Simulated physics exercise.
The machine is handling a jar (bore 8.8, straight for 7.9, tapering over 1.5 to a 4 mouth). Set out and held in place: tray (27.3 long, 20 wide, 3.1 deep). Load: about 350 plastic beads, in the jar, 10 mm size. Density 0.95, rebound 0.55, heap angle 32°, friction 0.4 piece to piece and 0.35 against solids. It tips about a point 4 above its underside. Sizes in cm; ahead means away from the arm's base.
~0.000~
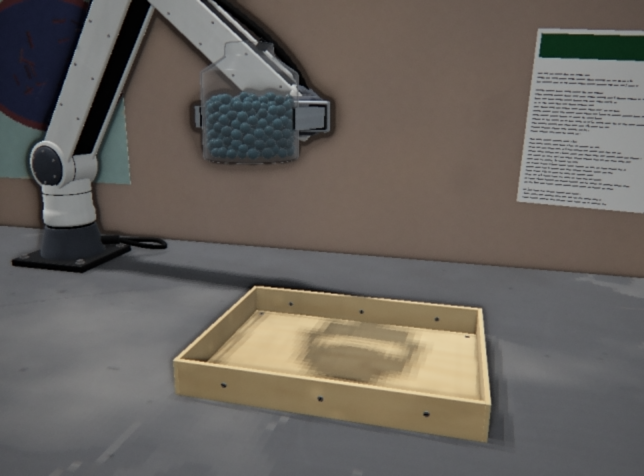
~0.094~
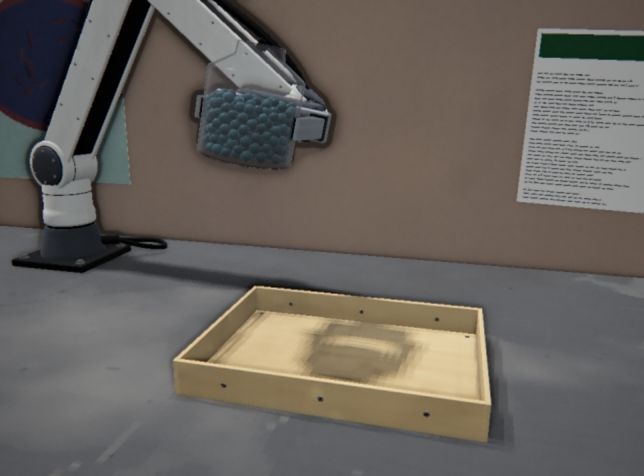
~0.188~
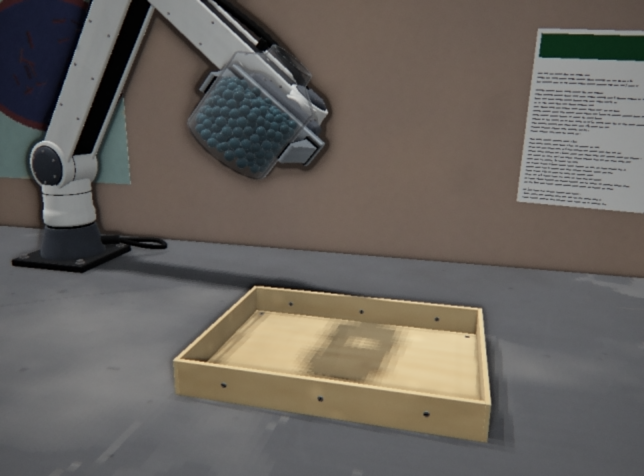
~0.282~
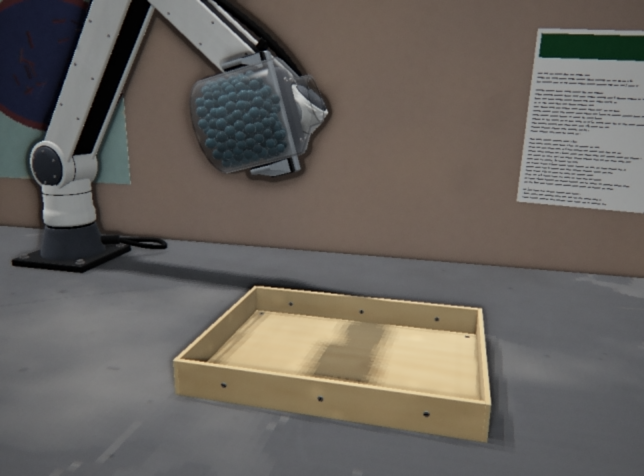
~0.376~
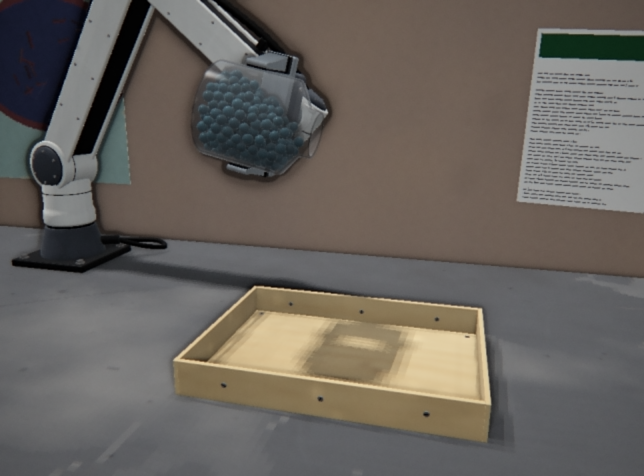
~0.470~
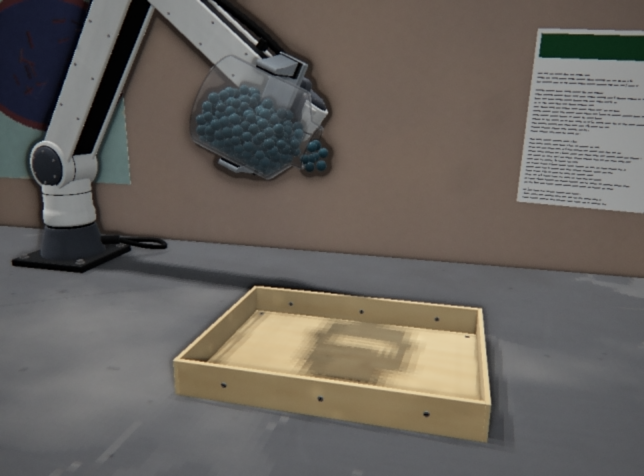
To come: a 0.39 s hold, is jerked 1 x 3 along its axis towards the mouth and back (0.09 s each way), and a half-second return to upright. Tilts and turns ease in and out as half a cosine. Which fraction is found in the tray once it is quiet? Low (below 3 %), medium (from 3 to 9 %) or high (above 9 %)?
A high share, above 9 %, ends in the tray.
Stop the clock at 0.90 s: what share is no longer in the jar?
Near 10 per cent so far.
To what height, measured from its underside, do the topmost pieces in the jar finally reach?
Roughly 7.0 cm.
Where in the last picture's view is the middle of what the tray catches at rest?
At about (393, 353).
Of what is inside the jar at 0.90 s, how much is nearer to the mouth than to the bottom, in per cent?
About 55 per cent.
By 0.90 s, tipped 114°, highest piece 27 above the table; 315 in the jar, 30 in the tray, 4 in flight or on a rim.
By 1.33 s, tipped 44°, highest piece 29 above the table; 287 in the jar, 57 in the tray, 5 in flight or on a rim.
By 1.74 s, upright, highest piece 28 above the table; 286 in the jar, 63 in the tray.
By 2.44 s, upright, highest piece 28 above the table; 286 in the jar, 63 in the tray.
Final count, 286 in the jar, 63 in the tray. That is 18 % in the tray.
